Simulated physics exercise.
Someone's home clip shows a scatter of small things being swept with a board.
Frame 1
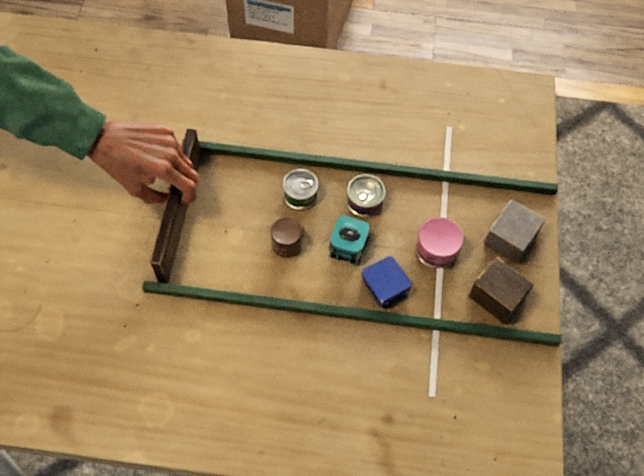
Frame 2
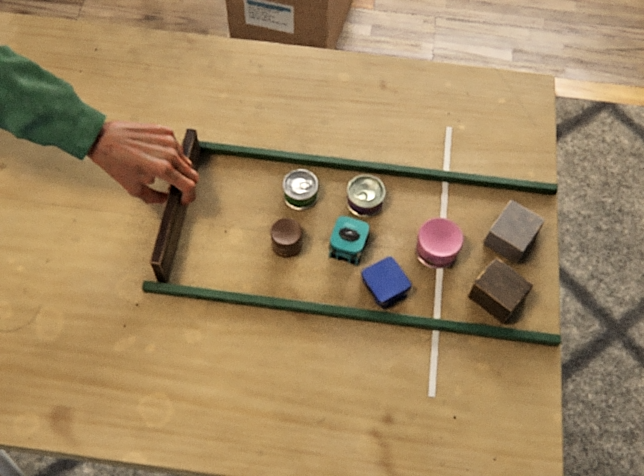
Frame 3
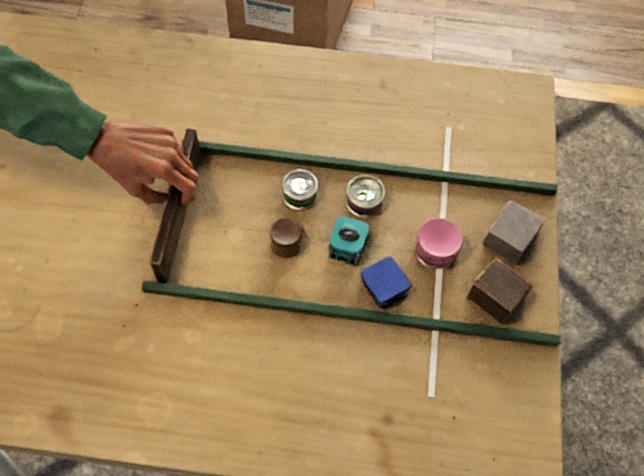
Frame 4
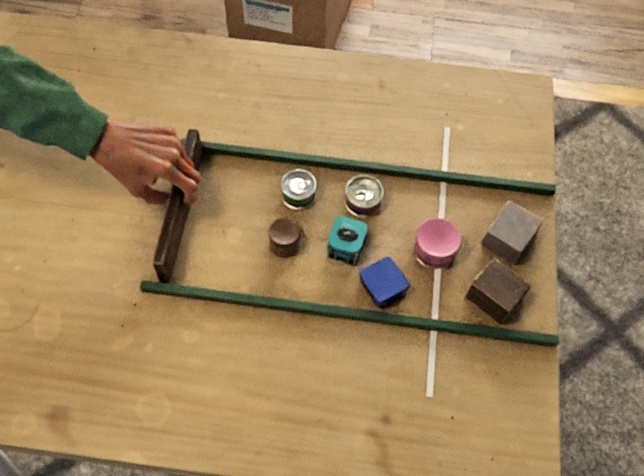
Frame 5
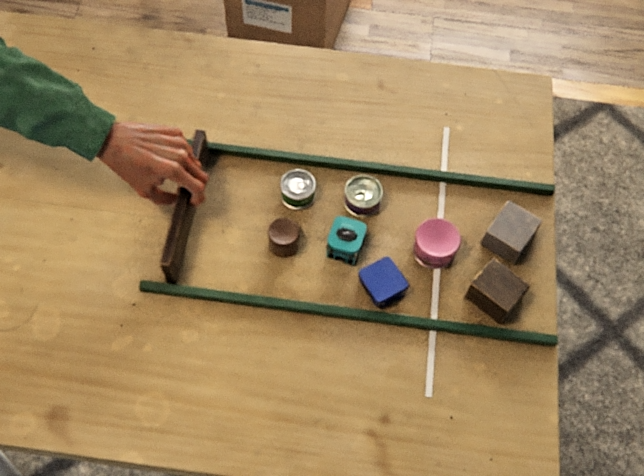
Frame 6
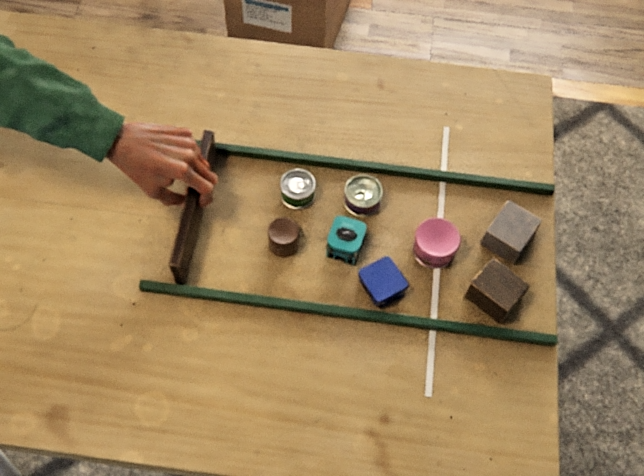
On a wooden tabletop, a green-sleeved hand holds a dark board still, then slides it slightly right toward scattered small objects between green rails.
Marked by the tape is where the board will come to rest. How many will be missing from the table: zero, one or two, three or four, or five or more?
The count that falls off is none.
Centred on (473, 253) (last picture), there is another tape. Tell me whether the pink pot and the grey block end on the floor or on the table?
The pink pot? It does not drop. The grey block? It heads down.
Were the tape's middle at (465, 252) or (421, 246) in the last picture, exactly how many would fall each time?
The first try gives 1 and the second gives 0.
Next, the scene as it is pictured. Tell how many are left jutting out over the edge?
Count: 1.
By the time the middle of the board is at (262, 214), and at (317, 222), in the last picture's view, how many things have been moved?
Counting first: 0, next 4.
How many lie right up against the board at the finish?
It's 3 of them.
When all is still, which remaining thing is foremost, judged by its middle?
The grey block.
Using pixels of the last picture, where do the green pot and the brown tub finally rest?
Going in order: First (459, 209), then (454, 264).
Soon after, none off yet; grey block at rest near (511, 232); black block at rest near (497, 291); pink pot at rest near (436, 244).
Then, none off yet; grey block at rest near (511, 232); black block at rest near (497, 291); pink pot moved a little near (451, 242).
At rest, the number that fall off is zero.
